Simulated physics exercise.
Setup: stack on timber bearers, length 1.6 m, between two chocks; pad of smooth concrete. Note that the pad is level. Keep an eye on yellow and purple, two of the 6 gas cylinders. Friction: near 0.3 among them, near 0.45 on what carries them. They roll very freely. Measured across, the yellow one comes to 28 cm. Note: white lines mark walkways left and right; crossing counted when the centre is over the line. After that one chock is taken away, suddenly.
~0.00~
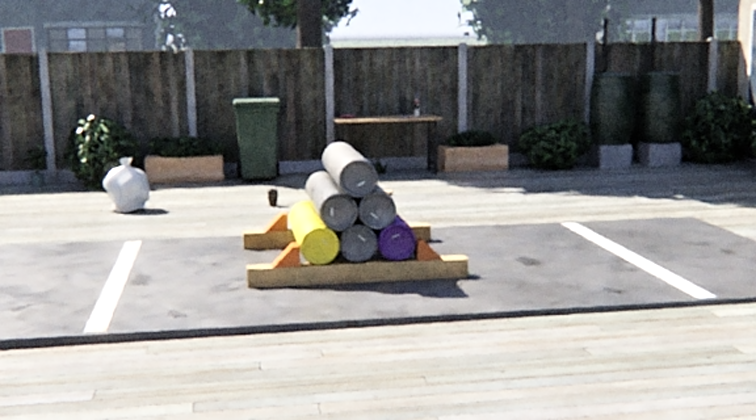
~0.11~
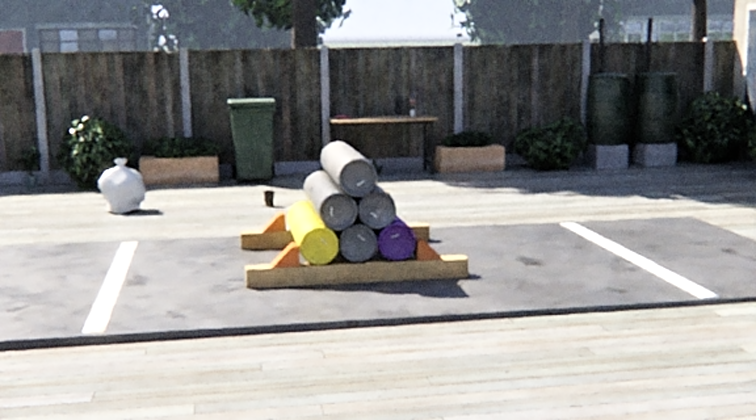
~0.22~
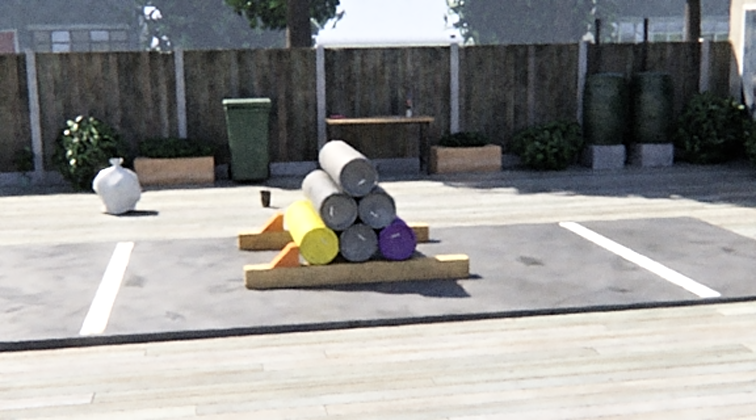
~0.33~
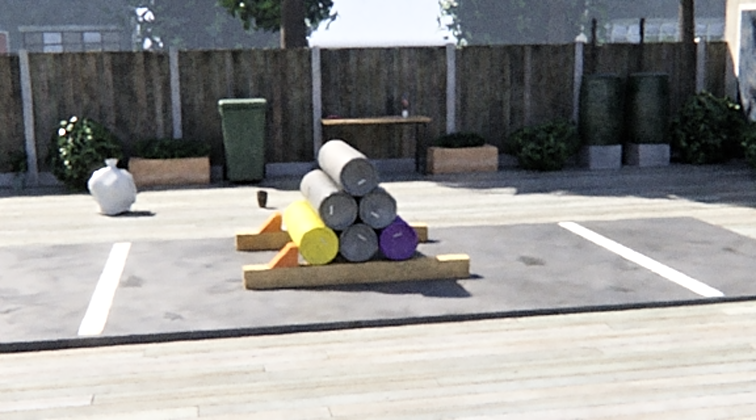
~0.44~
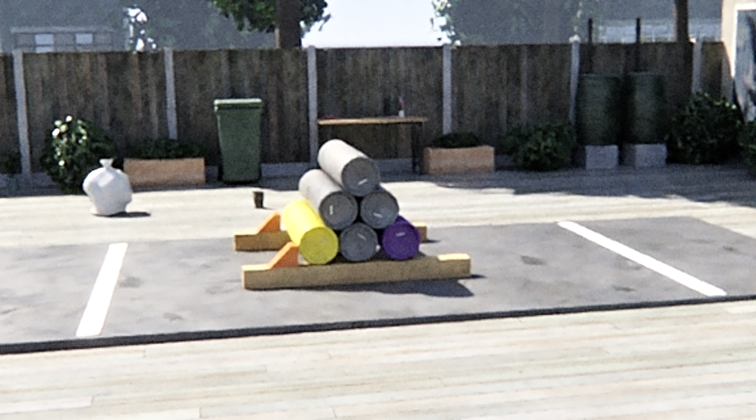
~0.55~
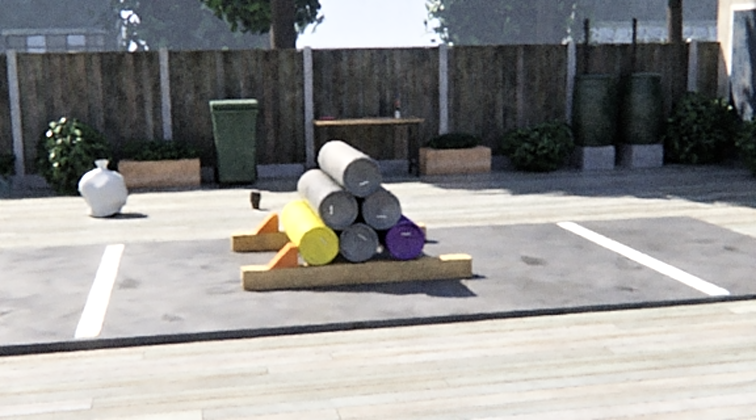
We see six cylinders stacked in a pyramid on timber bearers on a concrete pad, chocked at both sides; the right chock disappears from beside the purple one, which then shifts very slightly right while the yellow barely moves.
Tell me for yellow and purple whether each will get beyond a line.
Yellow cylinder: No, it won't; purple: Yes, it will.
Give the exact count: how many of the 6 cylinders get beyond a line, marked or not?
That comes to 2 in total.
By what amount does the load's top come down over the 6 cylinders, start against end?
25 cm.
Then, 1.4 s in, yellow is on the bearers, 55 cm from the bearers' left end; purple is off the bearers, 140 cm short of the right line, rolling right; 0 of 6 have crossed.
Then, 2.4 s in, purple is off the bearers, 65 cm short of the right line, rolling right; still the same for yellow; 0 of 6 have crossed.
Then, 3.5 s in, purple is past the right line; still the same for yellow; 1 of 6 has crossed.
In the end (8.3 s), yellow is on the bearers, 50 cm from the bearers' left end; purple is past the right line; 2 of 6 have crossed.
